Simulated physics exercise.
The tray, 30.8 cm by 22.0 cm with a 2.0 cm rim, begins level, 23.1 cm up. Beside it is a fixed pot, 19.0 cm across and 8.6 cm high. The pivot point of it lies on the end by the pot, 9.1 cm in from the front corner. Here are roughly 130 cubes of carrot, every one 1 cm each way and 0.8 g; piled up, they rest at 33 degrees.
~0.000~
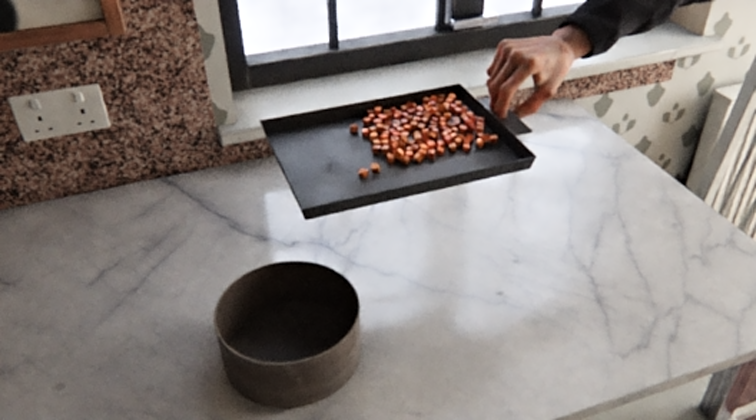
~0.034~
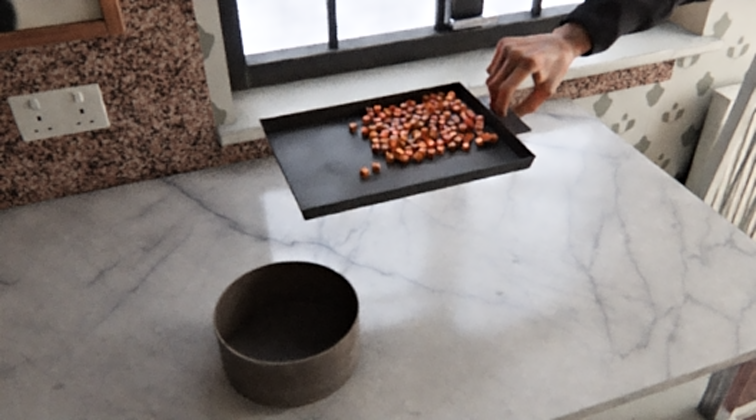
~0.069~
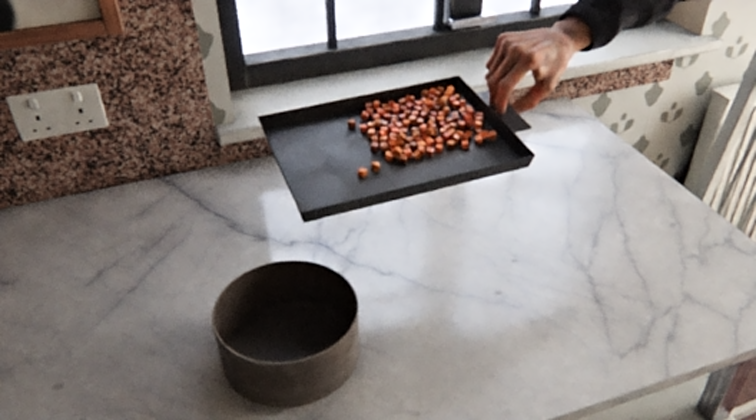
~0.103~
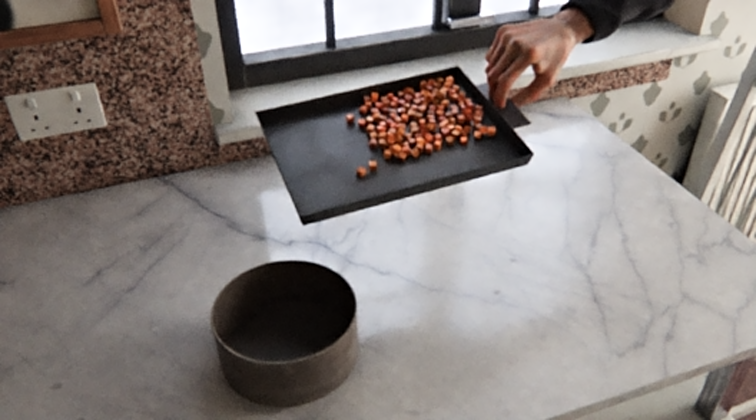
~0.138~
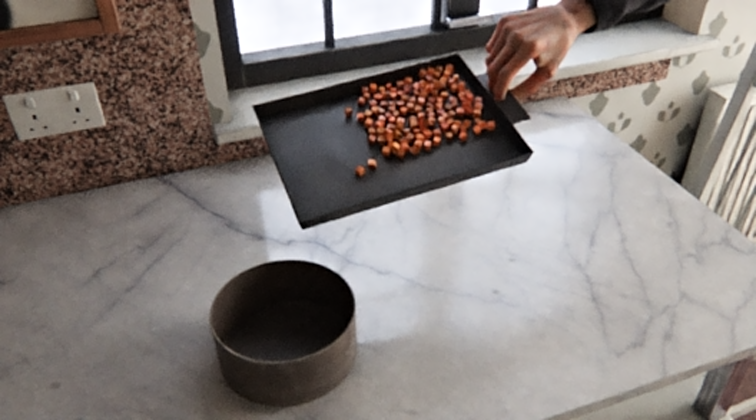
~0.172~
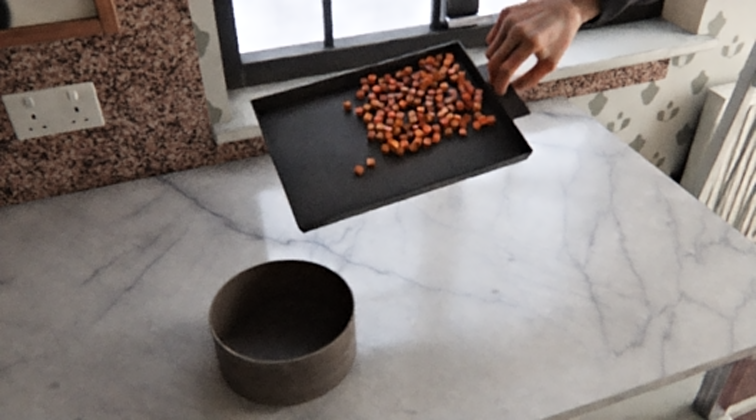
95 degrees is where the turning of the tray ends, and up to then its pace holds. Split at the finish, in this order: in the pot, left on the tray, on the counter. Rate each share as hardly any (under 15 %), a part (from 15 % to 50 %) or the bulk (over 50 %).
Pot: A part; tray: Hardly any; counter: The bulk.
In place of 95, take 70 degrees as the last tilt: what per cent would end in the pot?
Estimated share: About 30 %.
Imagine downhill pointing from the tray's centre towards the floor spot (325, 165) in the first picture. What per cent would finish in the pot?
I'd estimate about 15 %.
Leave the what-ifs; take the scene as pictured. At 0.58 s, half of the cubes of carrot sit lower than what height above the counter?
Median height: Approx. 22 cm.
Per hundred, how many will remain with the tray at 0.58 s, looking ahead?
Roughly 90 per cent.
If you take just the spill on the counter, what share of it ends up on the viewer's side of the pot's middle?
Share: Roughly 90 %.
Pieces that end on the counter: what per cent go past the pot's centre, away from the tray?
That comes to roughly 10 percent.
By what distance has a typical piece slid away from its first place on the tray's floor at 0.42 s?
It has moved some 3 cm from its start.
Then, at 0.42 s, tilt 58 degrees; the tray holds 100 %, the pot 0 %.
Then, at 0.58 s, tilt 83 degrees; the tray holds 90 %, the pot 0 %.
After 0.86 s, tilt 95 degrees; the tray holds 5 %, the pot 25 %.
At rest (2.0 s), pot 30 %, tray 0 %, counter 70 %.
